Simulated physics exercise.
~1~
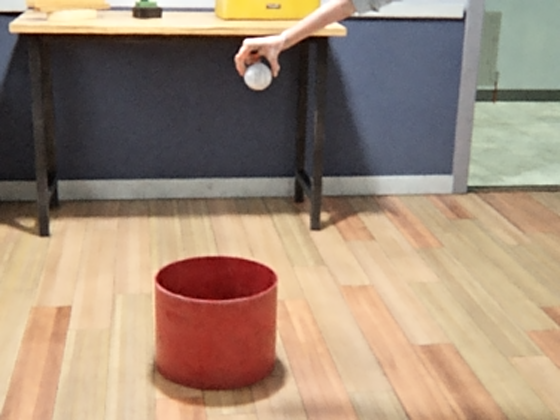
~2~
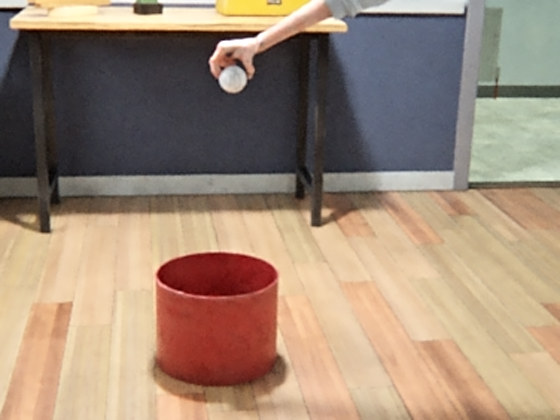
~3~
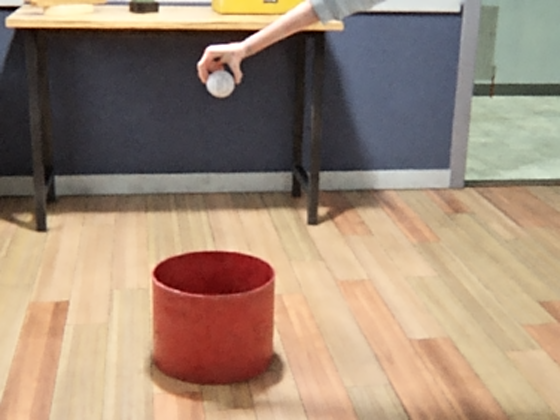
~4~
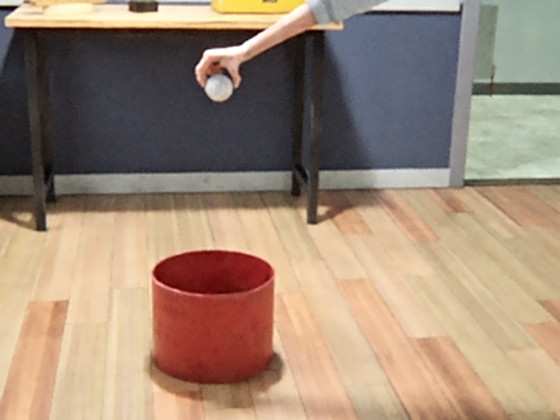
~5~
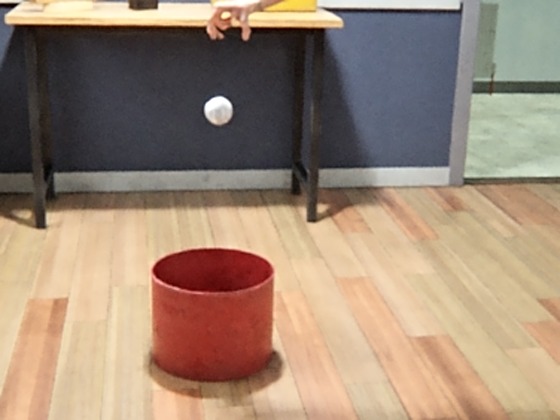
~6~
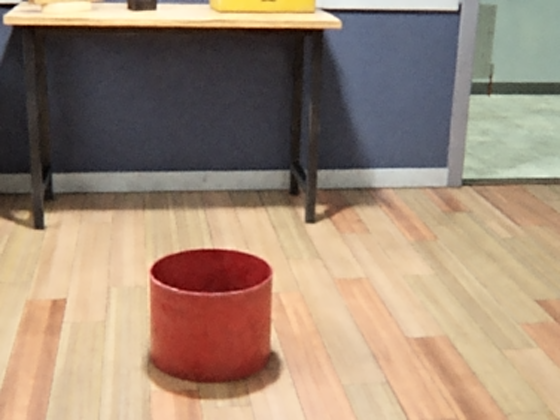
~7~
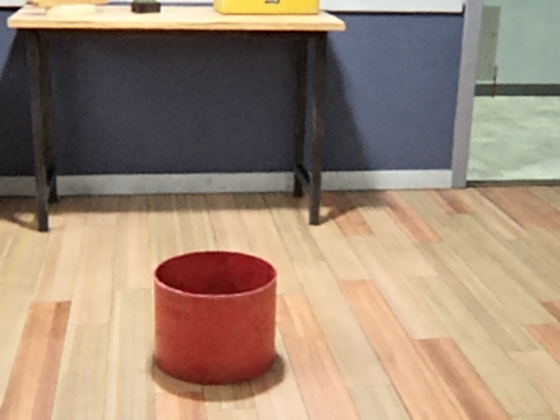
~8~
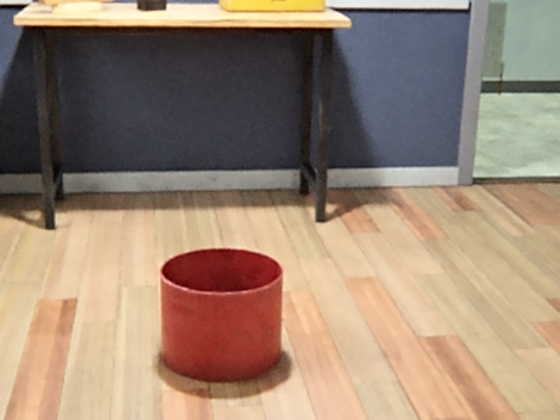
The video shows a hand holding a whitish ball-like object above an open red container on a wooden floor, shifting slightly left before letting go and drawing back. The object drops and passes out of sight, leaving the container standing still in front of a table.
